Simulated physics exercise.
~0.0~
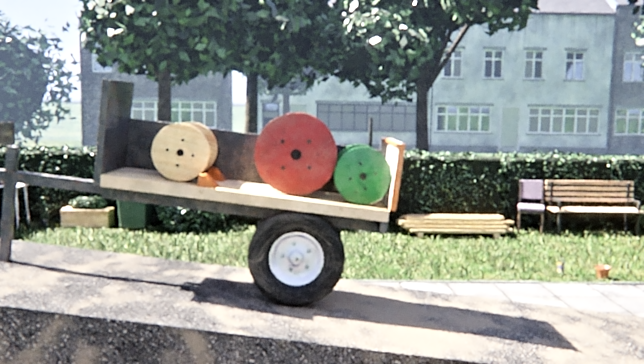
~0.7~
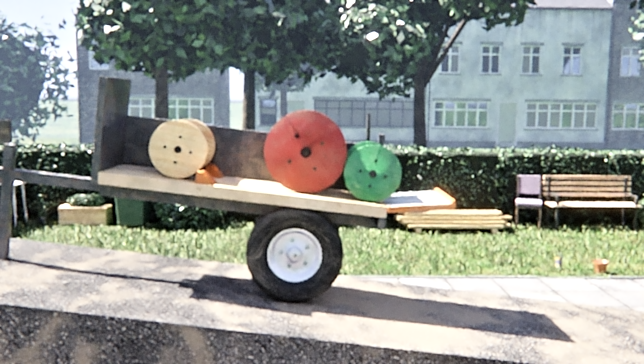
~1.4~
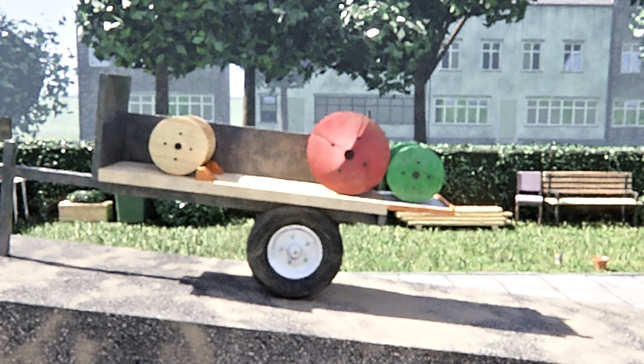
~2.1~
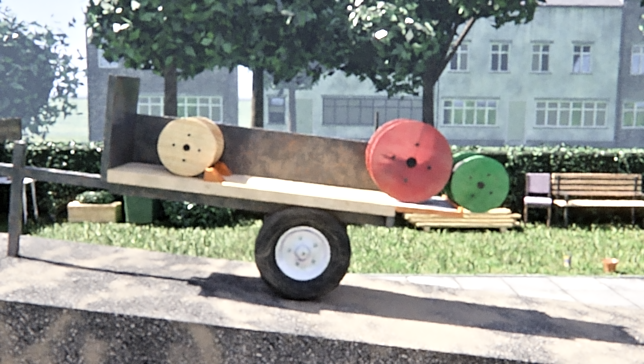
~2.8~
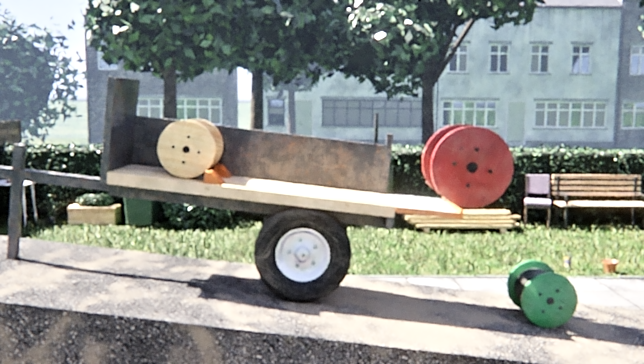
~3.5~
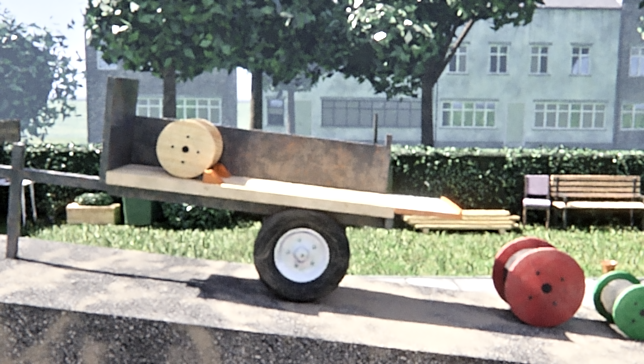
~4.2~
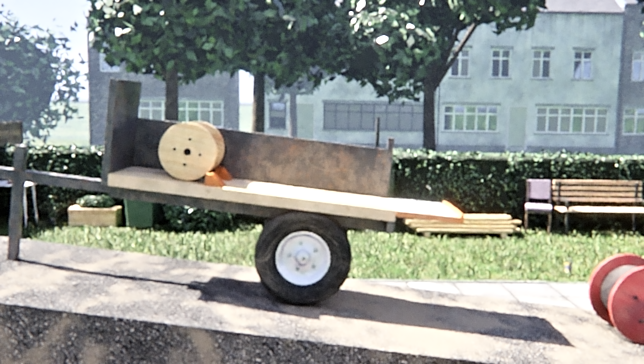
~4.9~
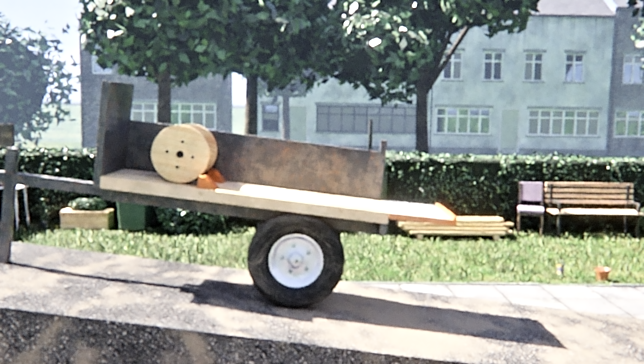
On a sloping path beside a grassy strip, hedge and benches, a trailer holds three cable reels, one pale, one red and one green. The tailgate at the right end swings down until it lies in line with the bed. The green reel rolls right, with the red one close behind it. Green crosses the lowered gate and drops to the ground, and red follows it off the edge. Both roll away down the slope and out of view on the right, while the pale reel stays on the bed against an orange chock.
